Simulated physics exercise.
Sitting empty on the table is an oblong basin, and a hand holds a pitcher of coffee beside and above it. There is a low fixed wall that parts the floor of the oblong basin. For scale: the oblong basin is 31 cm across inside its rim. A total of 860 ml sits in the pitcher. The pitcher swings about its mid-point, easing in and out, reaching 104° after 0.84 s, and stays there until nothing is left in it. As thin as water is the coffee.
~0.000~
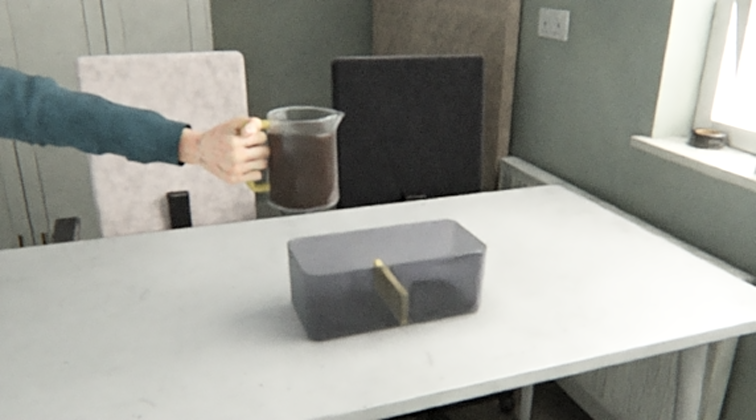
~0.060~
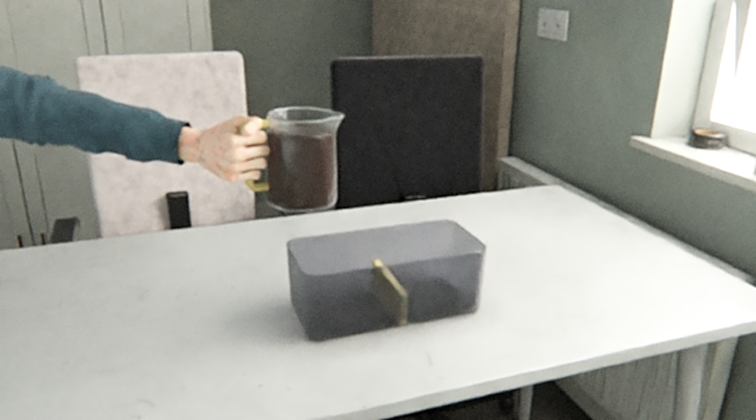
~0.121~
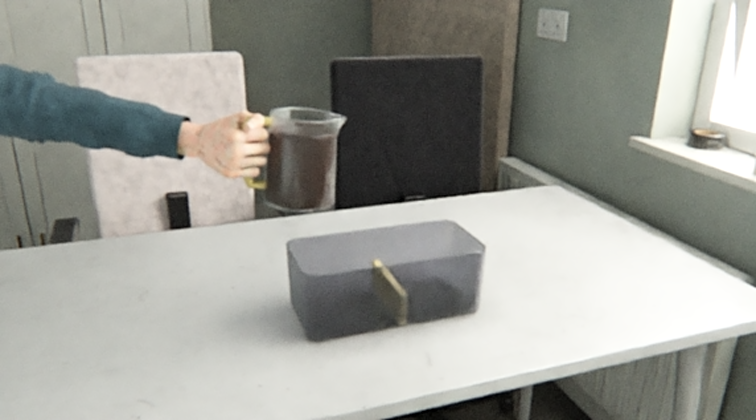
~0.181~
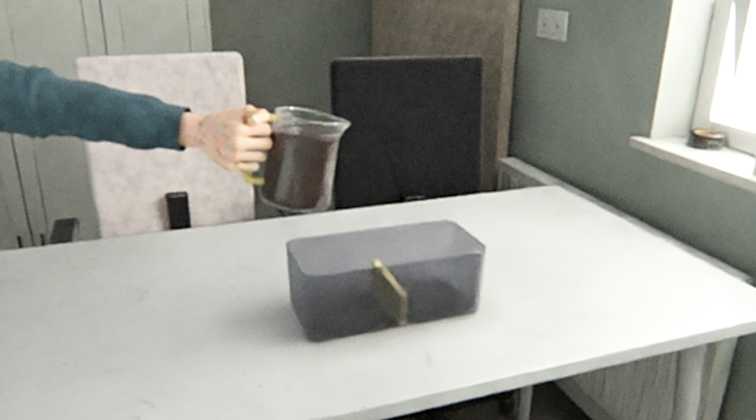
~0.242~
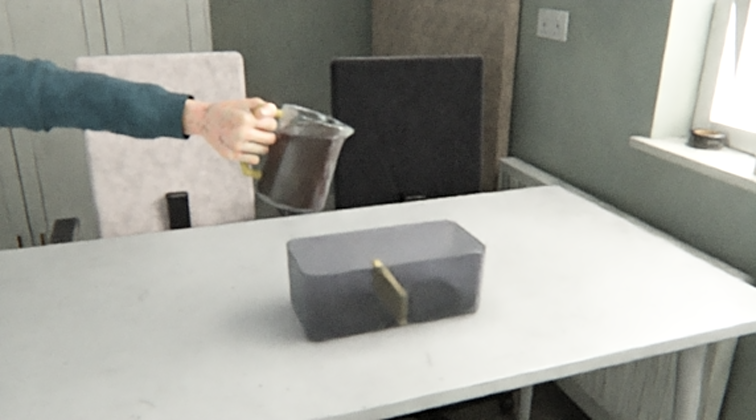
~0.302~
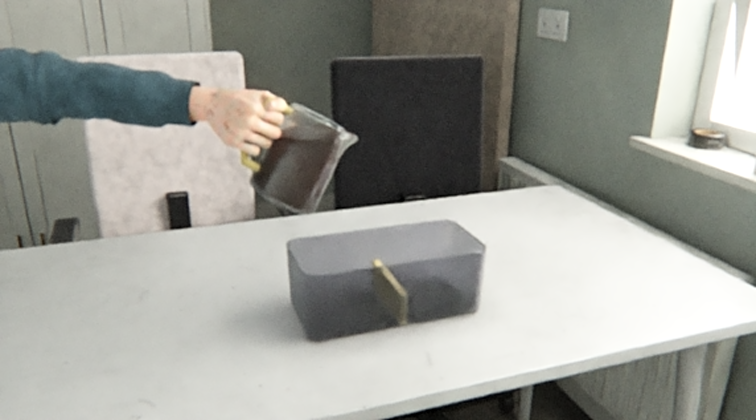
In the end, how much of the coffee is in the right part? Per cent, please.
Roughly 64 percent is in the right part.
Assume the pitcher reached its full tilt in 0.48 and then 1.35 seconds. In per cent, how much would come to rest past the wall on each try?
Around 60 per cent first, around 65 per cent next.
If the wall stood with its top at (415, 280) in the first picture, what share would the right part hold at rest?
5 per cent.
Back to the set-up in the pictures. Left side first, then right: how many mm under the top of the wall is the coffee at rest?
Left roughly 40 mm; right roughly 26 mm.
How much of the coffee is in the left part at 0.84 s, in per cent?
Reading: Approx. 10 per cent.
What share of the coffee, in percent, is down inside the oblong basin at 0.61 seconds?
Roughly 8 per cent.
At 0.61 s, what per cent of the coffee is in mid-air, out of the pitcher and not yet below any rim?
Estimate: About 20 % of all of it.
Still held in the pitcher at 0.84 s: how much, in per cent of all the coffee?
Close to 26 percent of the whole amount.
Then, 0.61 s in, the tilt is 86° and 72 per cent is still to pour, 0 is left of the wall and 8 right of it.
Then, 0.84 s in, the tilt is 104° and 26 per cent is still to pour, 10 is left of the wall and 42 right of it.
Then, 1.08 s in, the tilt is 104° and 7 per cent is still to pour, 24 is left of the wall and 63 right of it.
Then, 1.34 s in, the tilt is 104° and 1 per cent is still to pour, 33 is left of the wall and 64 right of it.
Finally, 35 per cent lies left of the wall, 64 right of it and 1 outside.
